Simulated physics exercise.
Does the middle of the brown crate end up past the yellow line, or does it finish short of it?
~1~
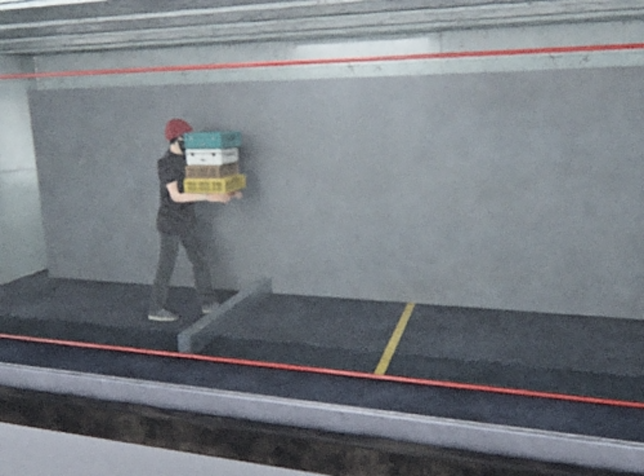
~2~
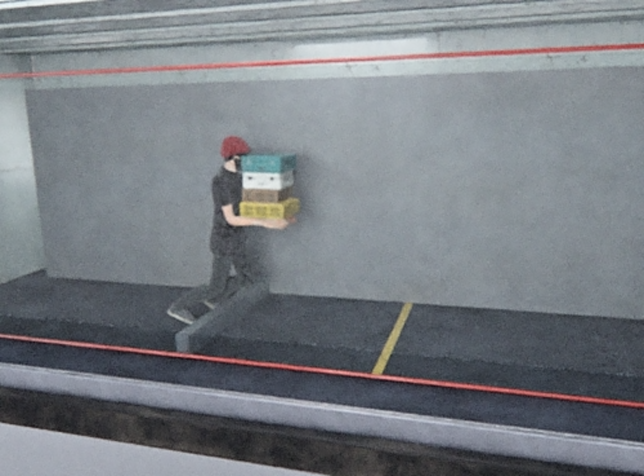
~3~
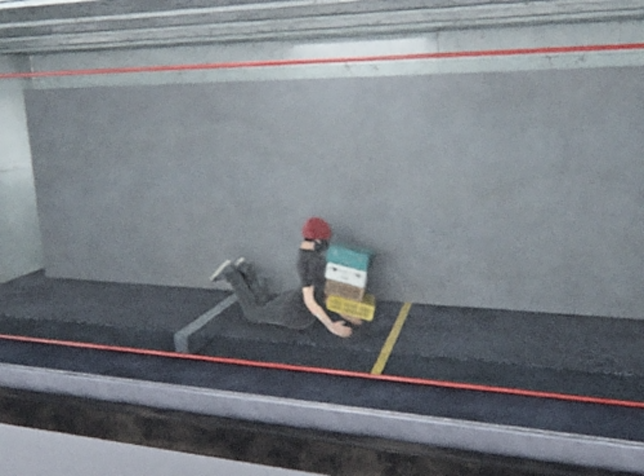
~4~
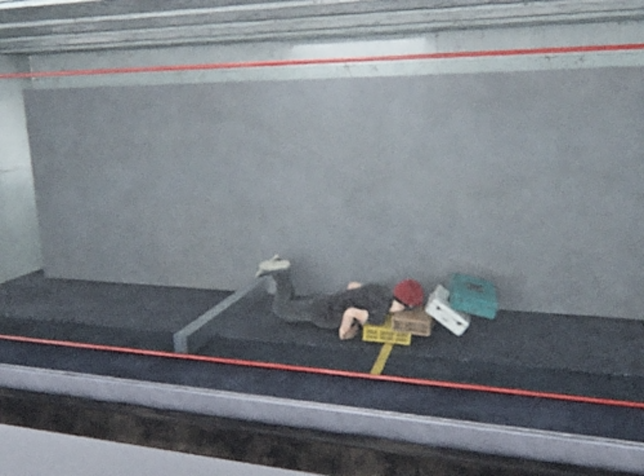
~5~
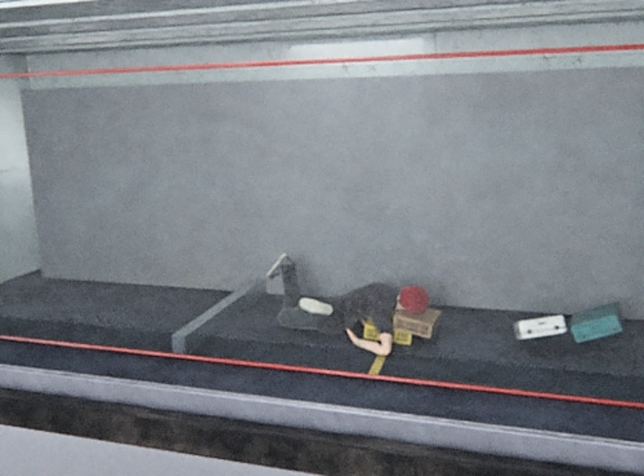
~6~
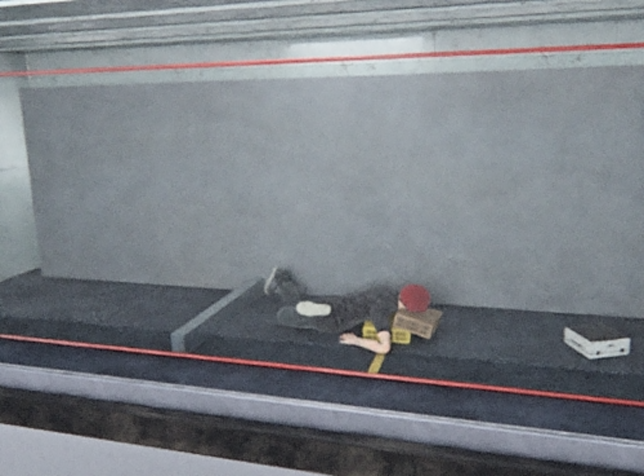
It ends up past the yellow line, lying just to the right of it beside the fallen person's head.
